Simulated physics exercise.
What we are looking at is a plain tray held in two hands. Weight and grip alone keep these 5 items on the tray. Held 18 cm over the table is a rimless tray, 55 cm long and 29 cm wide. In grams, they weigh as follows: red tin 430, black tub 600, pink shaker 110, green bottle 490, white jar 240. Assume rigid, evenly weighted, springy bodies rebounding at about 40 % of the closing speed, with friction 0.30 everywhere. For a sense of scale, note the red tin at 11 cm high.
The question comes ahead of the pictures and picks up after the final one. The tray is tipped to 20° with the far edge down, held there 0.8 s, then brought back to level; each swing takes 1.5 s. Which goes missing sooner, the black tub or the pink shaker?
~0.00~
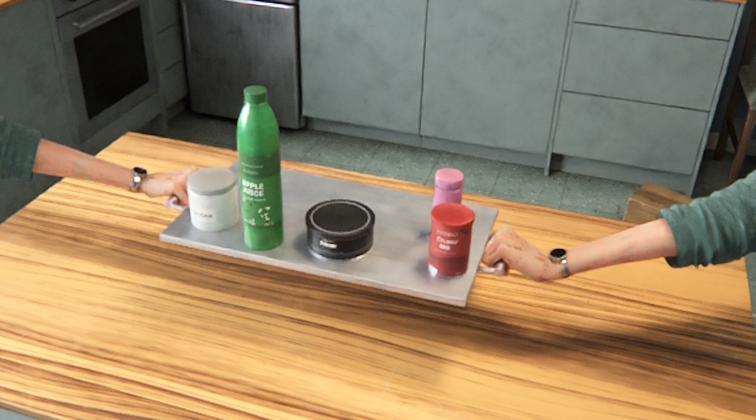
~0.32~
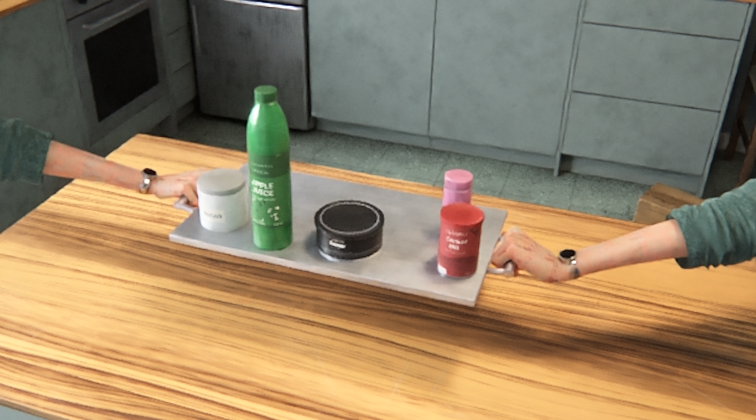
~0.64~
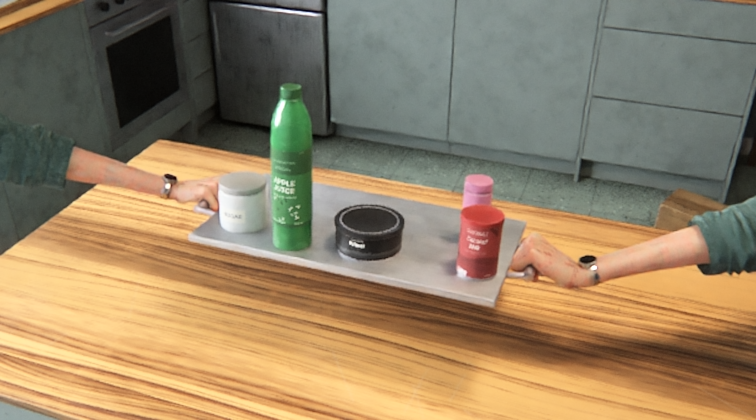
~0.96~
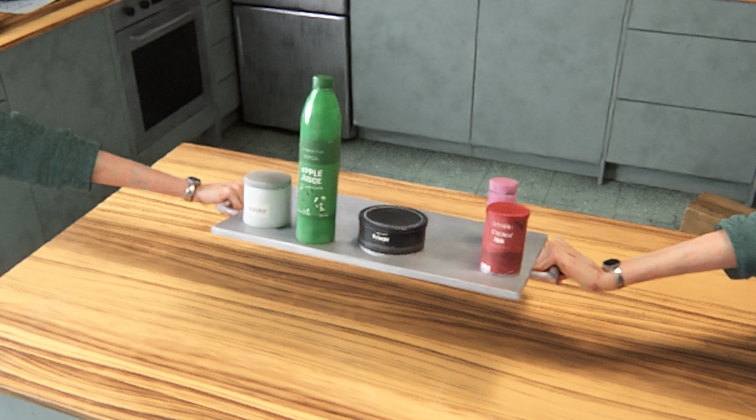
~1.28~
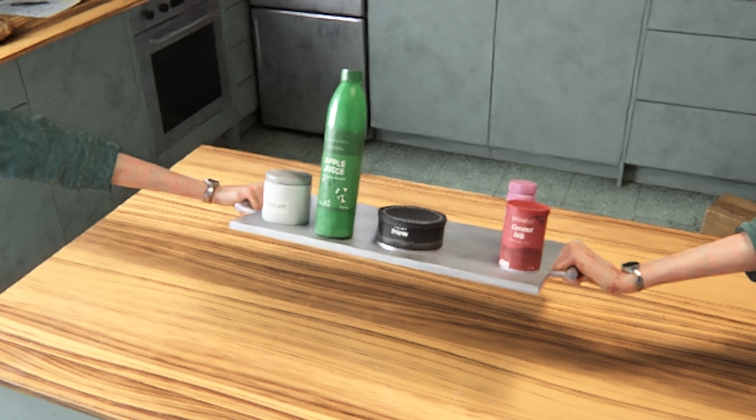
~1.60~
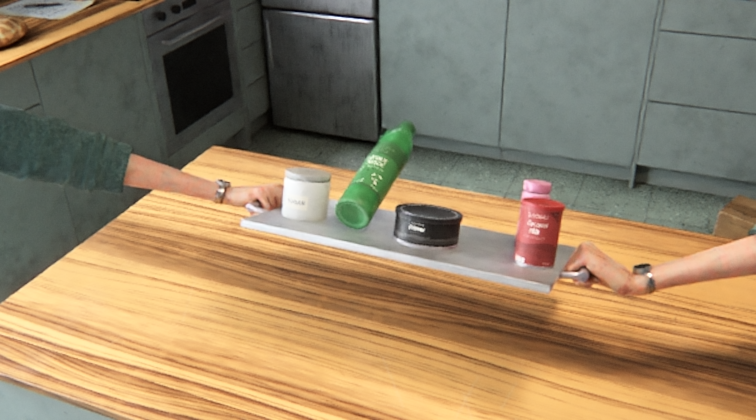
Second.
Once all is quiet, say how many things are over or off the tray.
The answer: 5.
By 2.10 s, tray at 20°, far edge down; pink shaker and green bottle now off the tray; black tub 20 cm from its spot near (453, 211); red tin 20 cm from its spot.
By 2.40 s, tray at 20°, far edge down; red tin, black tub and white jar now off the tray.
When it is over (4.4 s), off the tray, red tin, black tub, pink shaker, green bottle and white jar. End places, in pixels of the last picture, black tub near (456, 258), pink shaker near (497, 210). Black tub went at 2.14 s; pink shaker went at 1.94 s.
